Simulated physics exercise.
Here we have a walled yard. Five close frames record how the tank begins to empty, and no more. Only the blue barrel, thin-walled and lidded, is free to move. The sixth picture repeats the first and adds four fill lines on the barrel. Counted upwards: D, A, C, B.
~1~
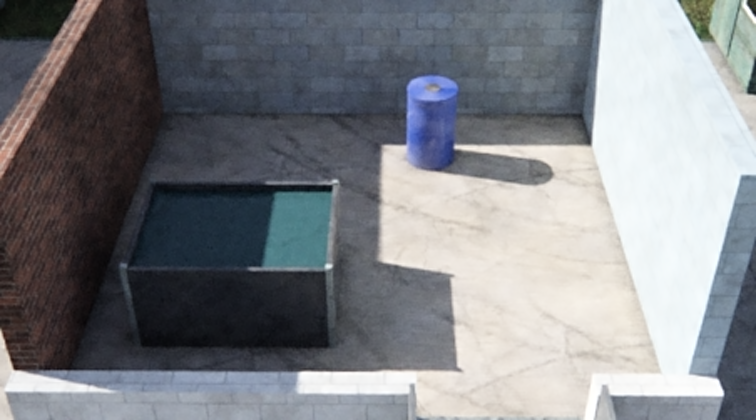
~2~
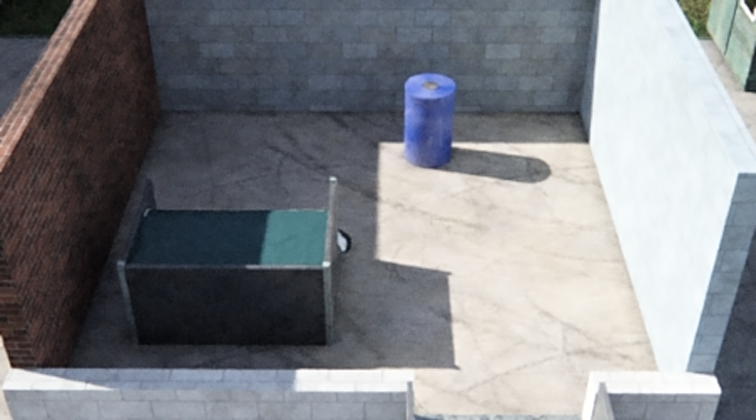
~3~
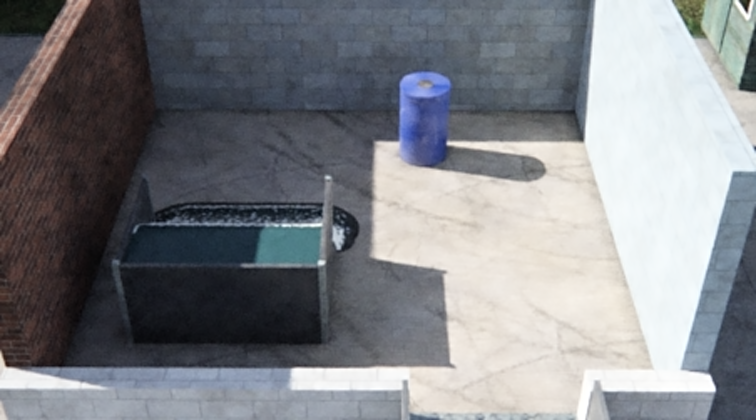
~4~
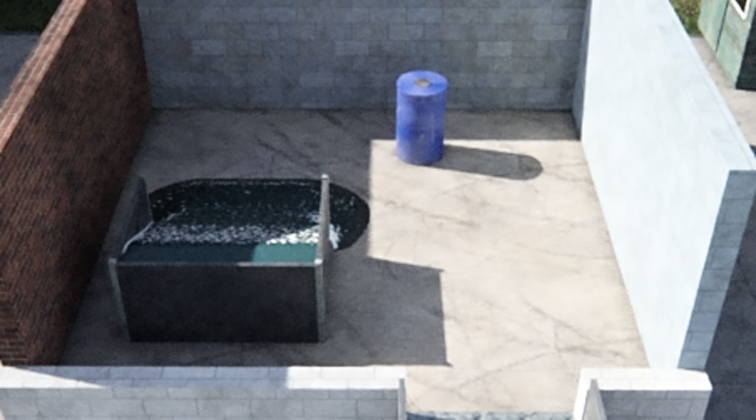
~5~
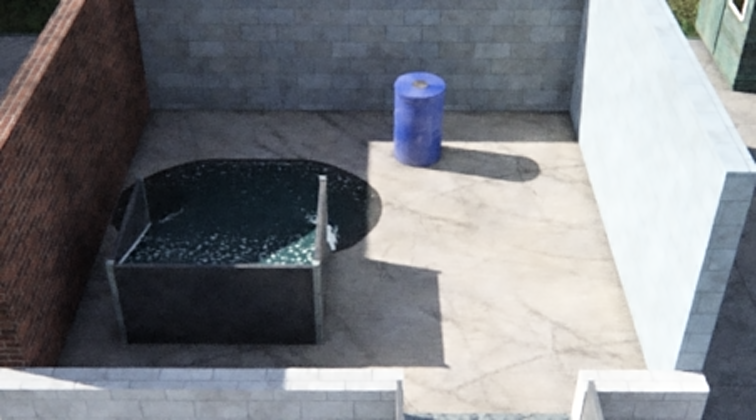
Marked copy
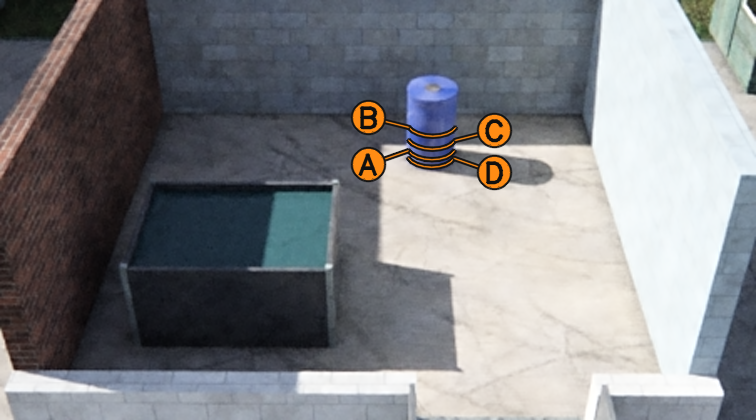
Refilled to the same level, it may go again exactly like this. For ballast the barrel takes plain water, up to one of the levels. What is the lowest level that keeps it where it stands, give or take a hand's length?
Take C.
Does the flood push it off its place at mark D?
Yes, it does.
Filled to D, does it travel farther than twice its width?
Yes, clearly.
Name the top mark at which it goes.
A it is.
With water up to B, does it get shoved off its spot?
No, that is safe.
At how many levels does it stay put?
Two.
On the marked copy, A at (431, 159); B at (432, 136); C at (432, 149); D at (431, 167); from the bottom up D, A, C, B.
Choosing A, it is pushed about half its own width away.
Choosing B, it does not move.
Choosing C, it does not move.
Choosing D, it is pushed about 7 times its own width away.
